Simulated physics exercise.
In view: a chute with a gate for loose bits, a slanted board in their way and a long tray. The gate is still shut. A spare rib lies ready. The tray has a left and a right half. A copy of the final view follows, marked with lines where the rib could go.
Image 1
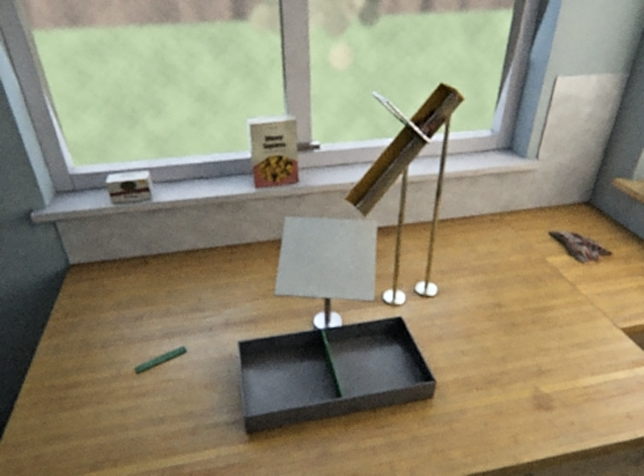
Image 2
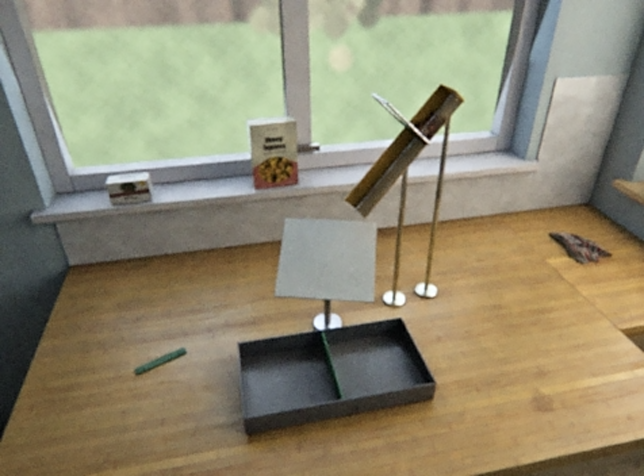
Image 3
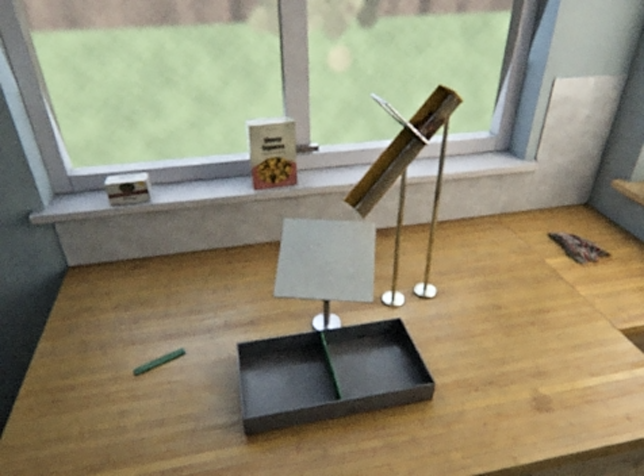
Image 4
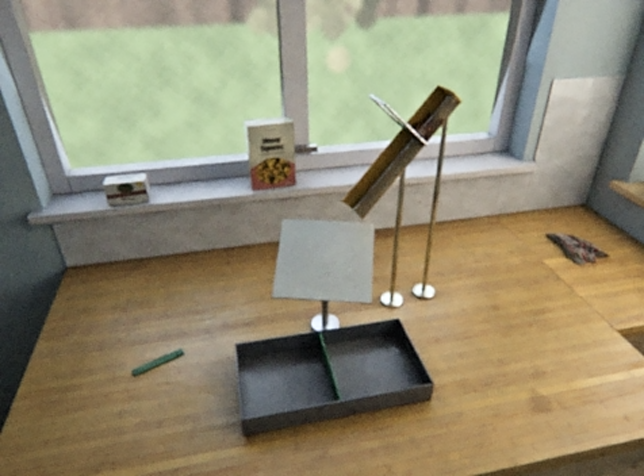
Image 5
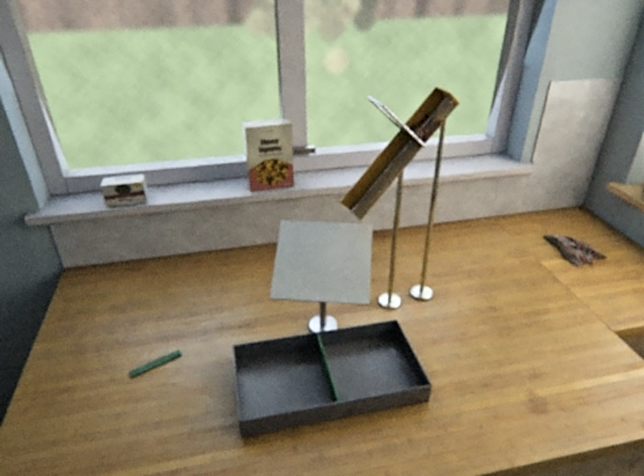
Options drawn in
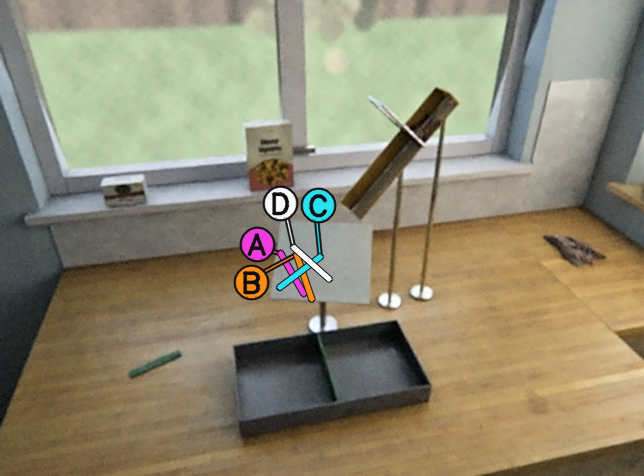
To begin with, a sloping wooden chute on thin metal stands rests above a pale slanted board and a dark, divided tray on a wooden worktop by a window. The objects stay still throughout, with a green strip lying to the left, while the view shifts only very slightly.
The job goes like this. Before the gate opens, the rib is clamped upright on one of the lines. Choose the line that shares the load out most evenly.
Choose B.
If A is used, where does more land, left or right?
The left half.
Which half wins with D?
The right half.
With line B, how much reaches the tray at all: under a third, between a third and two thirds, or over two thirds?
Over two thirds.
On the marked copy, line A from (280, 253) to (303, 293); line B from (296, 254) to (311, 299); line C from (320, 256) to (279, 287); line D from (293, 247) to (329, 279).
With A, of what is caught, the bulk in the left half, a small share in the right.
With B, of what is caught, close to a third in the left half, close to two thirds in the right.
With C, of what is caught, all but a few in the left half, a small share in the right.
With D, of what is caught, a small share in the left half, all but a few in the right.
